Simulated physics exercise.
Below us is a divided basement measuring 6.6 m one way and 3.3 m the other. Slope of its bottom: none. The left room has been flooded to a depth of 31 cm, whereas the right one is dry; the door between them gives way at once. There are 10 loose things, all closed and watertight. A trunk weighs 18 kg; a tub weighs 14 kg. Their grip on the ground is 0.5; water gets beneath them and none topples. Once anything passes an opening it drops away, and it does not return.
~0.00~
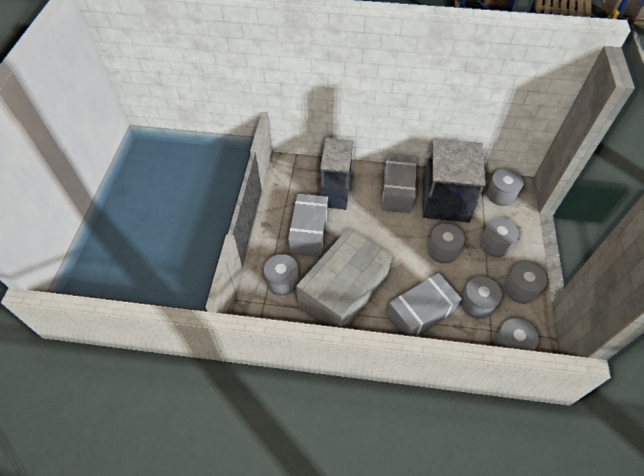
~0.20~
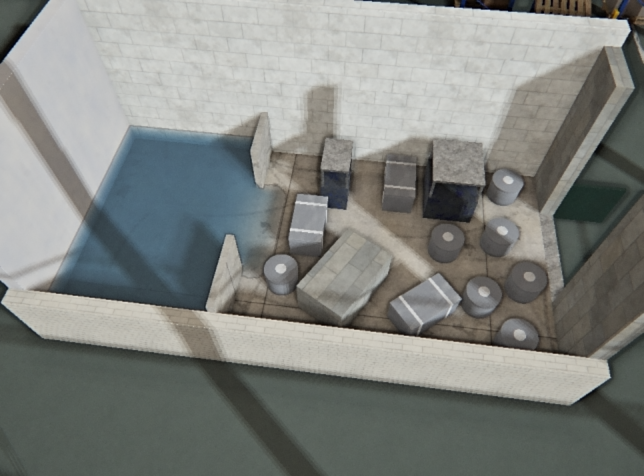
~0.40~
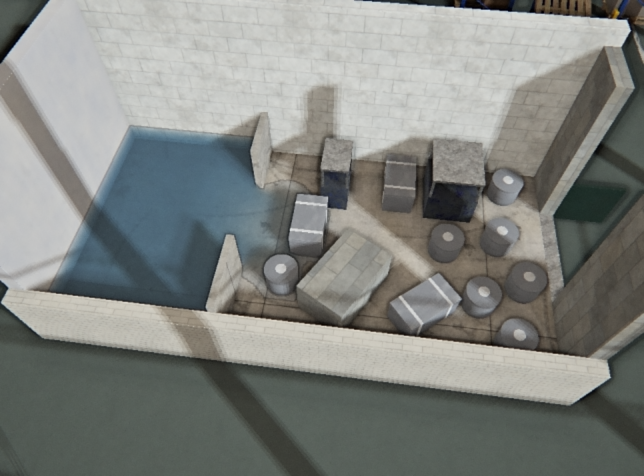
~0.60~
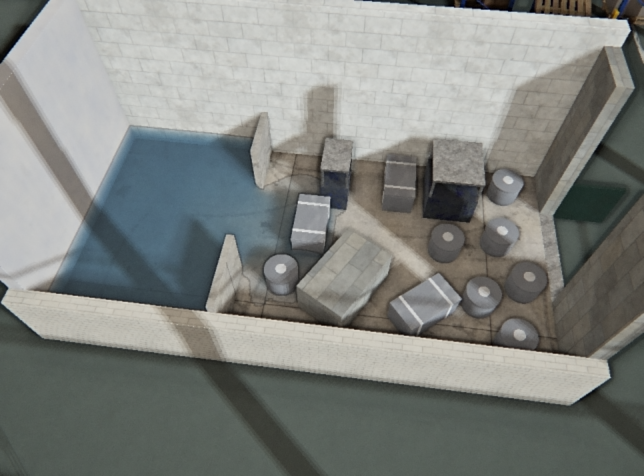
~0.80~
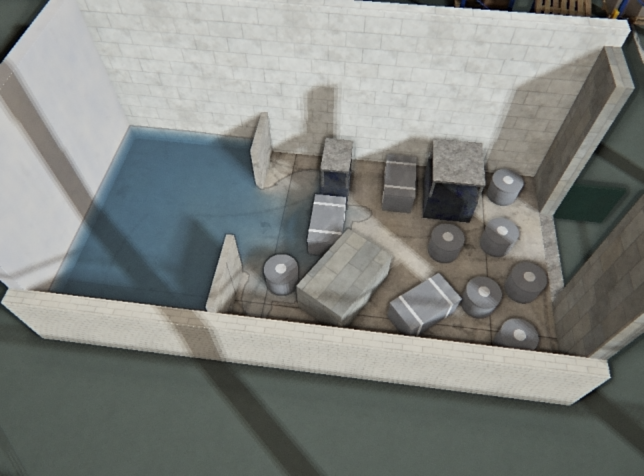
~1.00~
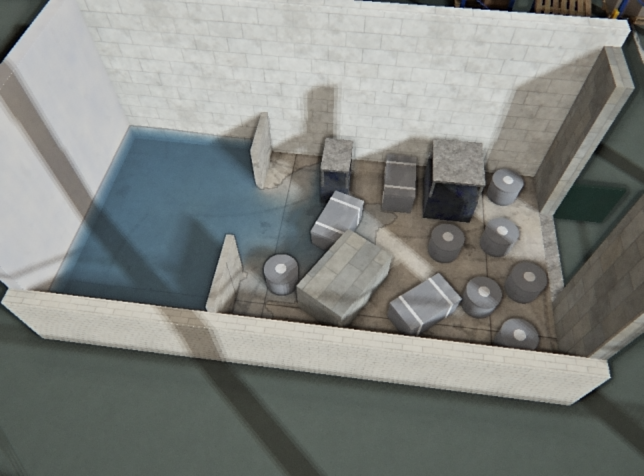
The clip opens on a walled basement seen from above, with blue water filling the left room and blocks and drums standing in the dry right one. The middle of the dividing wall opens, water spreads rightward across the floor, and one pale box slides a short way right, turning slightly.
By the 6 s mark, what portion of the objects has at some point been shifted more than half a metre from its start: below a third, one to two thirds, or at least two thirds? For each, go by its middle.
One to two thirds.
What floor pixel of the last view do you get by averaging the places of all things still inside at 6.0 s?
(466, 273).
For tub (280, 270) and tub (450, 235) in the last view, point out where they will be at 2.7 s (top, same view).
Near (246, 300) and (481, 249).
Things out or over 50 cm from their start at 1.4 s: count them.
Tally: 1.
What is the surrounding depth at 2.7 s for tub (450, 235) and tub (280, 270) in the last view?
First about 7 cm, second about 9 cm.
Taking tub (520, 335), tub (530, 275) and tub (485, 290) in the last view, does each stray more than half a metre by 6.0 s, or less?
In that order: Does not reach it, then does not reach it, then does not reach it.
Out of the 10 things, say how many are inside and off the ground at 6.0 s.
Total: 7.
After 1.4 s 1 of 10 are over 50 cm from their spots; 0 afloat.
After 2.7 s 2 of 10 are over 50 cm from their spots; 3 afloat.
After 4.2 s 3 of 10 are over 50 cm from their spots; 3 afloat.
After 6.0 s 3 of 10 are over 50 cm from their spots, and 4 have been at some point; 7 afloat.
